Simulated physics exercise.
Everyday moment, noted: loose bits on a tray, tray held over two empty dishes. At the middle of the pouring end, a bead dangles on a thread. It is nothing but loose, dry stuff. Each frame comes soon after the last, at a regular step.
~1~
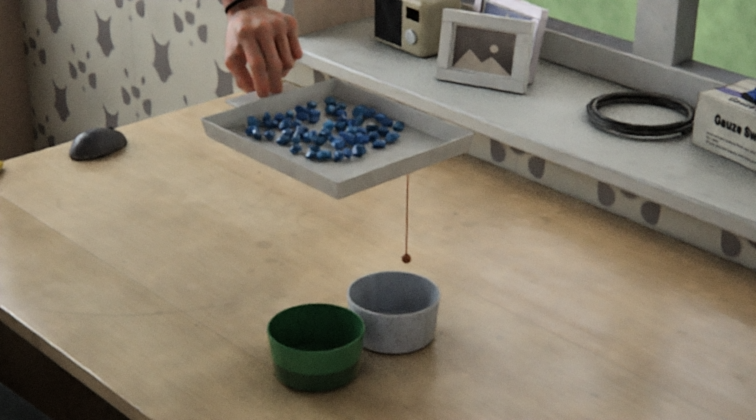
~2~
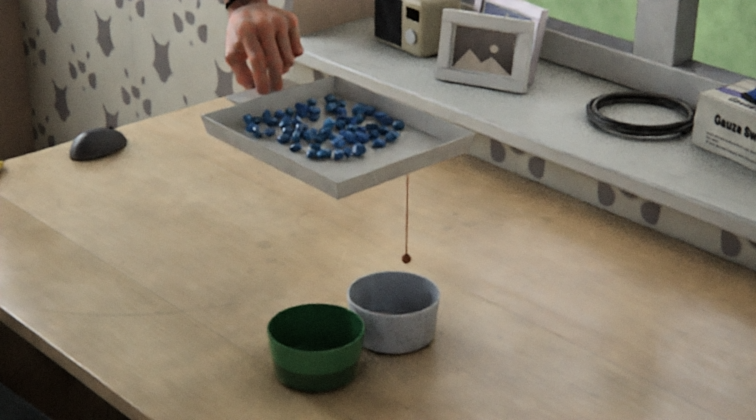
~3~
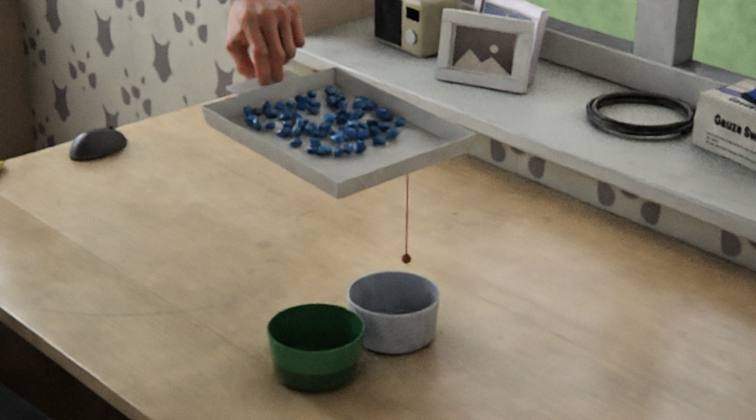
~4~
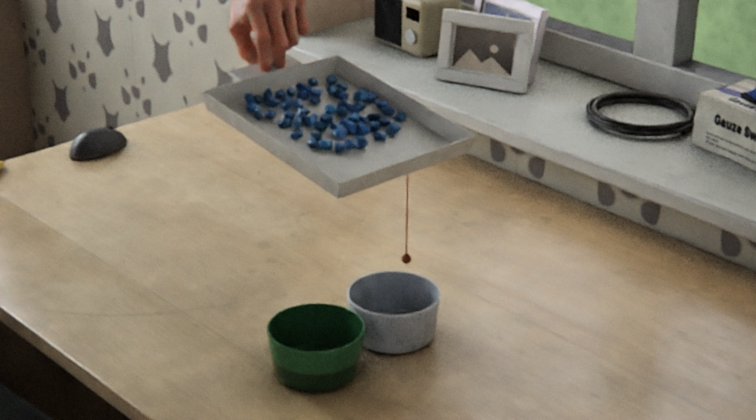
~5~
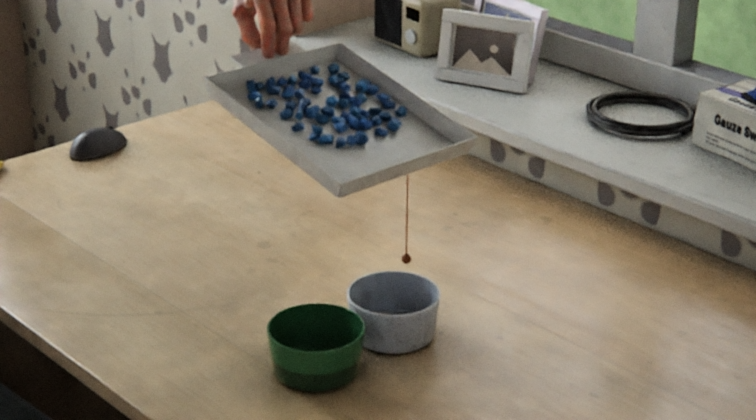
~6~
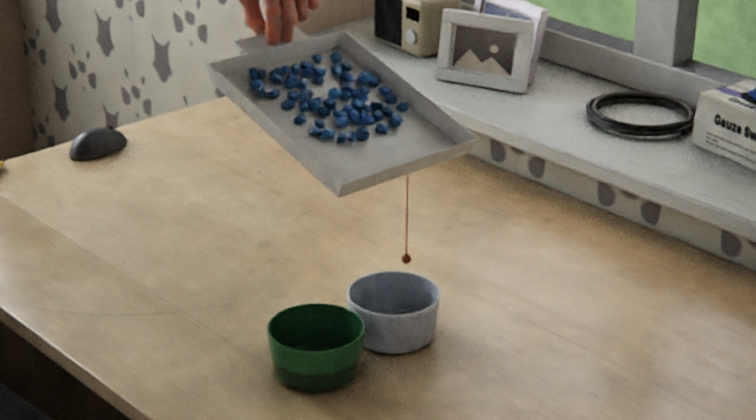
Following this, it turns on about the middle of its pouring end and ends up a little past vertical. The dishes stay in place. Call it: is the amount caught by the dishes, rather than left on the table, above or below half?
Below half.
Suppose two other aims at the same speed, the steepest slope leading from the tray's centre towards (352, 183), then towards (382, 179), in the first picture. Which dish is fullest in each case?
Well, at the first place the right-side one, and at the second the right-side one.
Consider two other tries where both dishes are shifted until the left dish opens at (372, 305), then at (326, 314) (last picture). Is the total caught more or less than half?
Taking the places in turn, it's past half and then shy of half.
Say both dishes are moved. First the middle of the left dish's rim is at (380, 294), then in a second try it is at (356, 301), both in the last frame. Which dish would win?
The first try: Right. The second: The right-hand dish.
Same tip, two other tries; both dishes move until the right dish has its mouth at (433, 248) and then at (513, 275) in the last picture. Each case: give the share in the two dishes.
Trial 1 near 0 percent, trial 2 near 60 percent.
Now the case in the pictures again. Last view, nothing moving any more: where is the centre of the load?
(459, 321).
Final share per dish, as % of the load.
Result - left dish: 0 %; right dish: 30 %.
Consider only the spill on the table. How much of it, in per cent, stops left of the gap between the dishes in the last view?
0 in a hundred, roughly.
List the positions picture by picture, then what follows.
The first picture shows corners of the pouring end (338, 180) and (468, 133), level; middle of the load (329, 126), aquarium stones; left dish (348, 363); right dish (425, 326); bead on its thread (406, 259).
The second picture shows corners of the pouring end (338, 180) and (469, 133), level; middle of the load (329, 124).
The third picture shows corners of the pouring end (339, 180) and (469, 134), tipped barely, level across its low end; middle of the load (329, 118).
The fourth picture shows corners of the pouring end (340, 180) and (470, 135), tipped a little, level across its low end; middle of the load (330, 110).
The fifth picture shows corners of the pouring end (342, 180) and (471, 136), tipped a little, level across its low end; middle of the load (332, 101).
The sixth picture shows corners of the pouring end (343, 180) and (472, 137), tipped clearly, level across its low end; middle of the load (334, 93); left dish (348, 363); right dish (425, 326).
Just after the last frame, tray tipped steeply; every one on the tray.
A moment on, tray tipped right over; the larger part on the tray; about a tenth in the right dish; about a tenth outside both; just a few in the air.
Further on, tray tipped past a quarter turn; roughly a quarter in the right dish; roughly two thirds outside both.
When it is over, tray tipped past a quarter turn; not one in the left dish; roughly a quarter in the right dish; roughly two thirds outside both.
